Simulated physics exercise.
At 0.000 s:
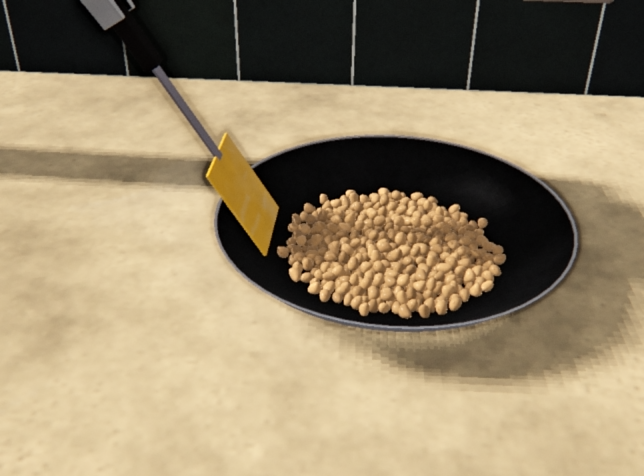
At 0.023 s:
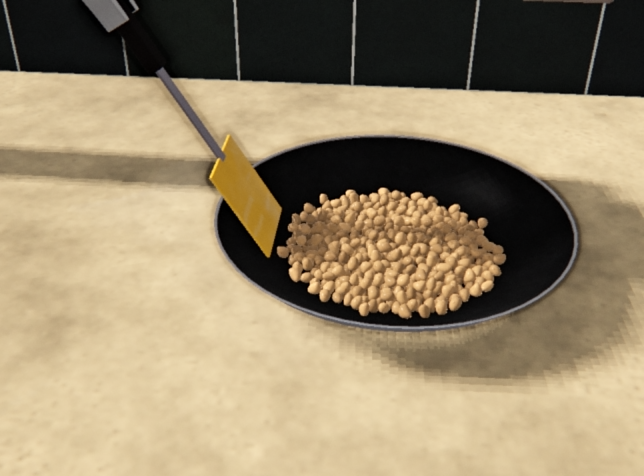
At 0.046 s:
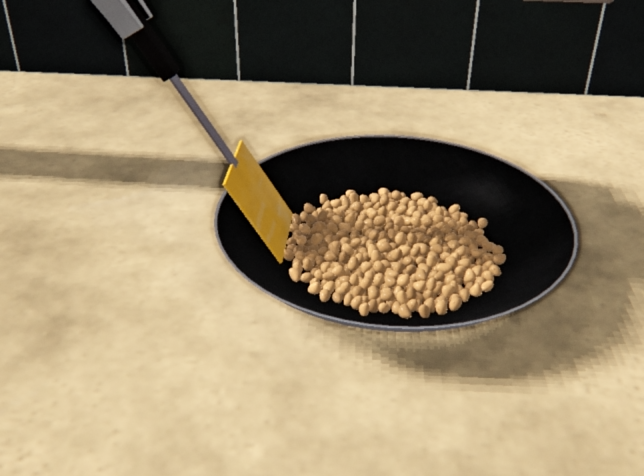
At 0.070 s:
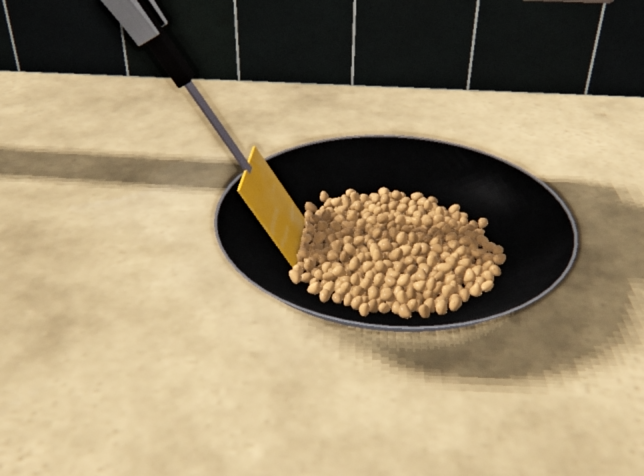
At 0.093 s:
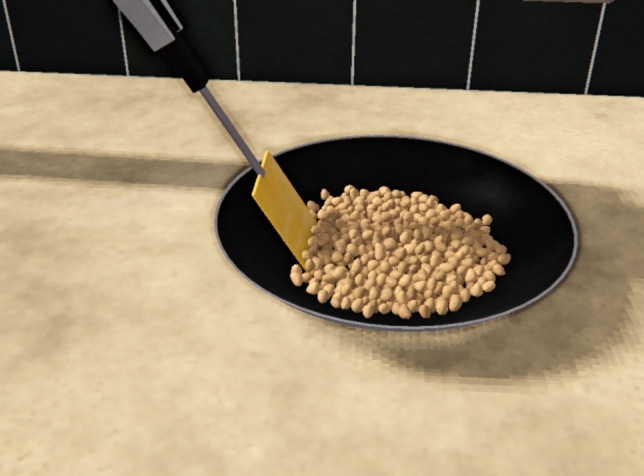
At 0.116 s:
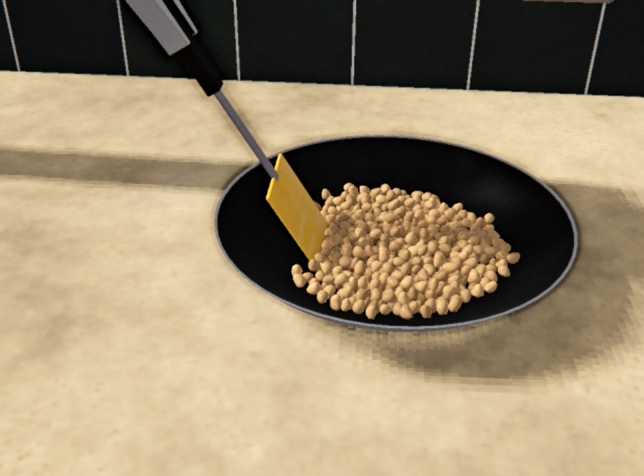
On a pale countertop before dark tiles, a black pan holds a heap of tan beans, with a yellow paddle at its left side. The paddle slides a short way right and slightly toward the viewer, meets the heap's left edge, and nudges the beans slightly rightward.
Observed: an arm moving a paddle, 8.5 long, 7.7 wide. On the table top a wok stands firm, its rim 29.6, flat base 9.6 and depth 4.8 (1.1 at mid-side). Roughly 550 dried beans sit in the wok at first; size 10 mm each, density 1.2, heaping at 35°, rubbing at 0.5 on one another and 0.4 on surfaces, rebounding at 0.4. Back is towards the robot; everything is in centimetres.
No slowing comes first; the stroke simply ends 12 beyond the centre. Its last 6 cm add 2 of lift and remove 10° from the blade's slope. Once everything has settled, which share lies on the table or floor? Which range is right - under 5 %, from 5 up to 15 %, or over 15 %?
Right range: Over 15 %.
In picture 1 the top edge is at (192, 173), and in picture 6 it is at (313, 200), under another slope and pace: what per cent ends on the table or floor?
Around 40 per cent finishes there.
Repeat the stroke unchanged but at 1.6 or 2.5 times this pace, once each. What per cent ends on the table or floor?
I'd say near 30 and then near 45 per cent.
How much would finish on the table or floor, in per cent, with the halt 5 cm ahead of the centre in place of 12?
Then about 0 per cent.
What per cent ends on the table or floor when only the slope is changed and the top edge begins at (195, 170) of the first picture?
Some 20 per cent.
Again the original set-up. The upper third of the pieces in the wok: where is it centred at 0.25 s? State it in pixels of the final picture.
Near (468, 236).
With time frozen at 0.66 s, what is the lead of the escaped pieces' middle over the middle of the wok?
The distance is around 20 cm.
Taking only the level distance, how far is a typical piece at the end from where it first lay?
Level distance of roughly 5 cm.
After 0.25 s, sloping 59°, highest piece 4 above the table; 553 in the wok.
After 0.39 s, sloping 56°, highest piece 7 above the table; 544 in the wok, 9 on the blade or in flight.
After 0.66 s, sloping 49°, highest piece 6 above the table; 414 in the wok, 139 on the table or floor.
After 1.71 s, sloping 49°, highest piece 6 above the table; 414 in the wok, 139 on the table or floor.
At rest, 414 in the wok, 139 on the table or floor. That is 25 % on the table or floor.
